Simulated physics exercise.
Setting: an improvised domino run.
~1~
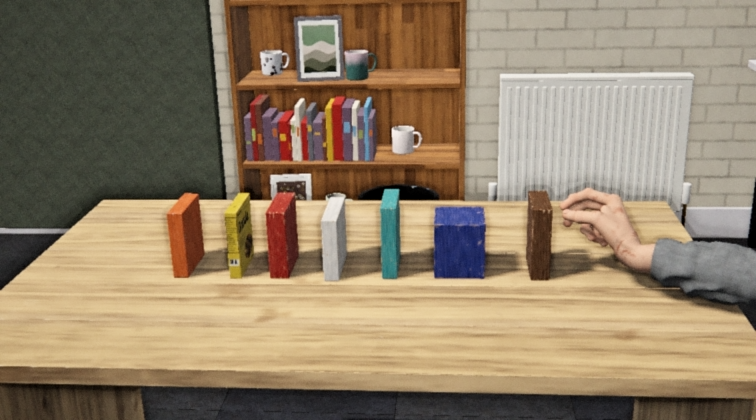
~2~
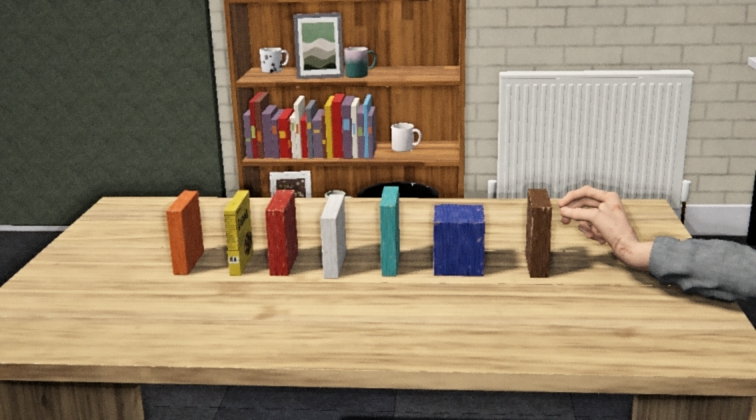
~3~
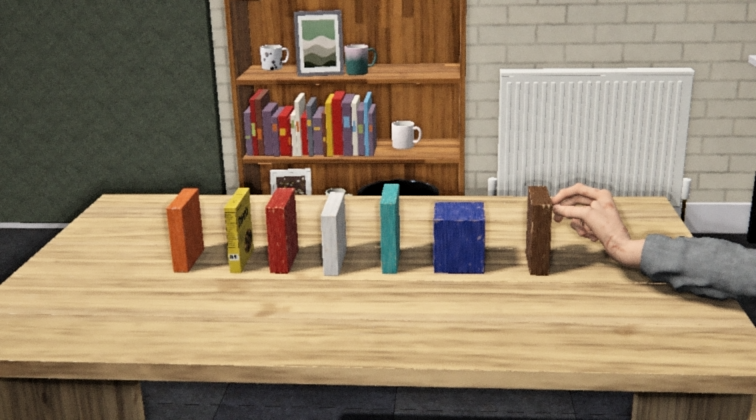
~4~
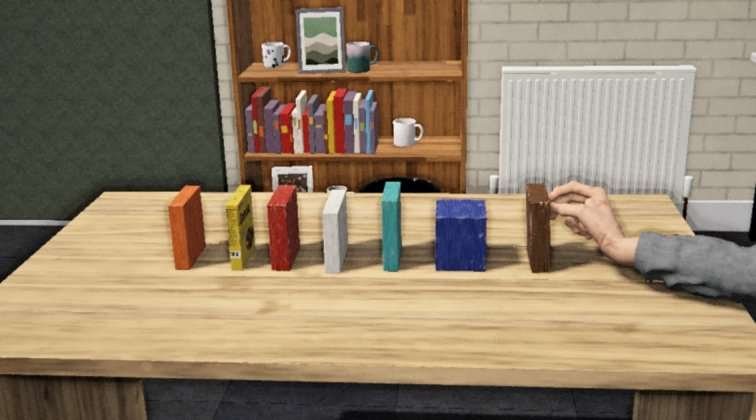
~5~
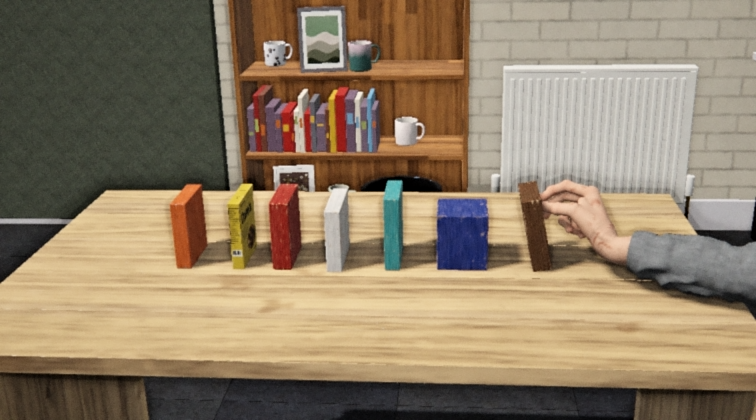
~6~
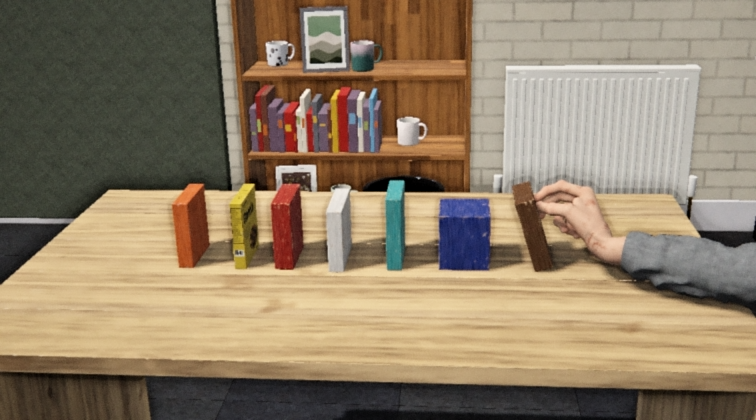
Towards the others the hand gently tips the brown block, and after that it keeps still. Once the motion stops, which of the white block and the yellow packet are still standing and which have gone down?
When it stops: White block is still standing, yellow packet is still standing.
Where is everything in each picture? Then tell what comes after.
In the first frame, white block (335, 238); yellow packet (240, 235).
In the second frame, turquoise block (390, 231); red block (282, 233).
In the third frame, blue block (459, 237); turquoise block (391, 229).
In the fourth frame, brown block 3° over; red block (284, 228); blue block (461, 235).
In the fifth frame, brown block 11° over; turquoise block (394, 225); red block (286, 226).
In the sixth frame, brown block 17° over; white block (340, 230); yellow packet (245, 226).
Then, 0.20 s on from there, brown block 37° over.
Then, 1.00 s on from there, white block resting near (340, 230); yellow packet resting near (245, 226).
Then, 1.80 s on from there, brown block 36° over.
Then, 2.70 s on from there, brown block 35° over.
In the end, all 5 unmoved. At the end, from the last picture's camera, white block near (340, 230), yellow packet near (245, 226).
